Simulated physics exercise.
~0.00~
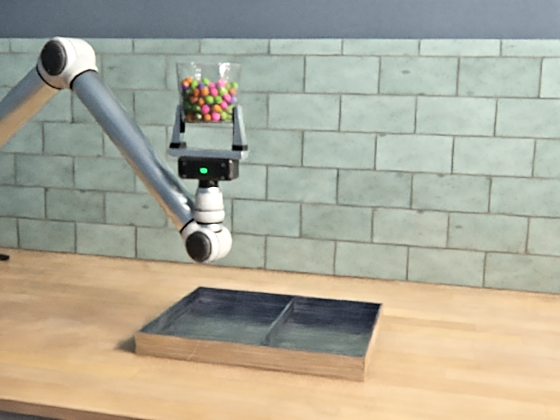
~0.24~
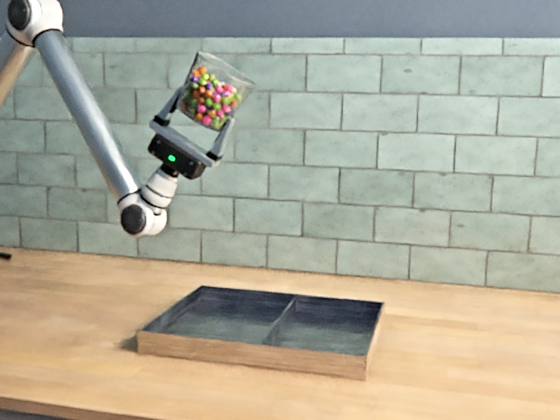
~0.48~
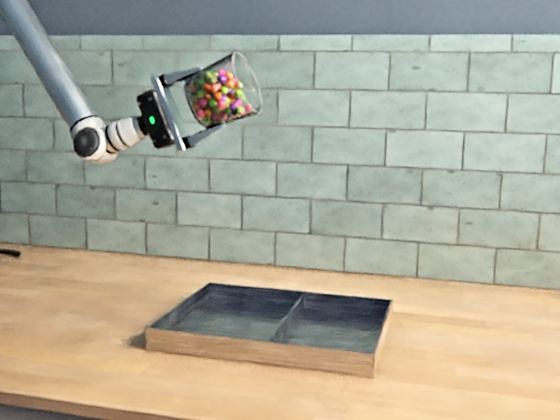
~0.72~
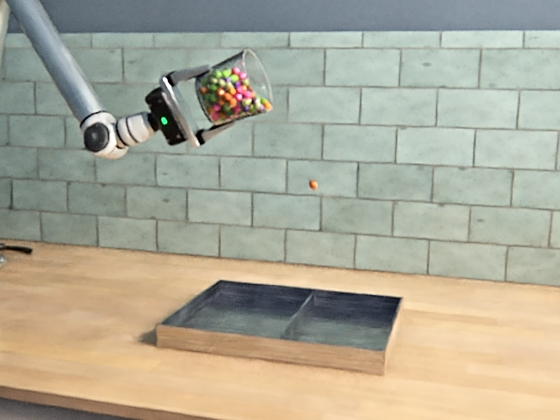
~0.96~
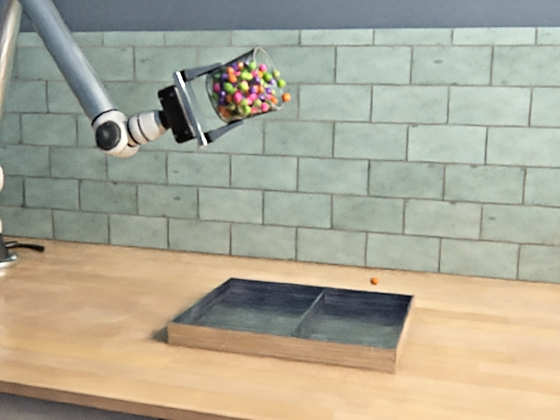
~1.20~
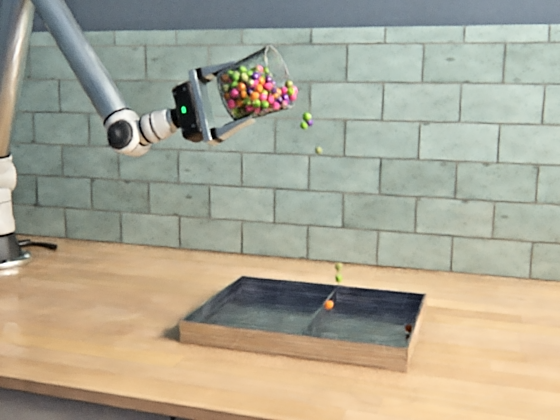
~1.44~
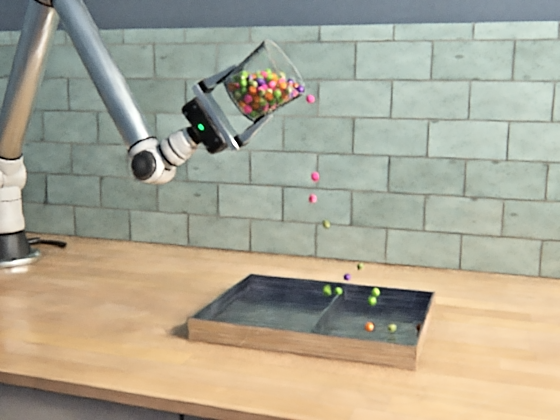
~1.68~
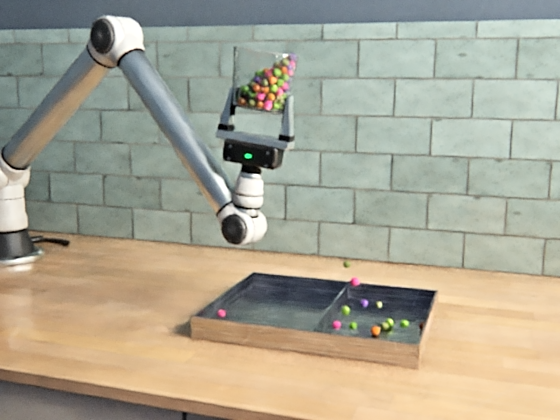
A robot arm tipped a clear tumbler full of colorful round candies over a divided tray, spilling a small number that mostly landed in the right-hand section, then swung the tumbler back up with most of the candies still inside.
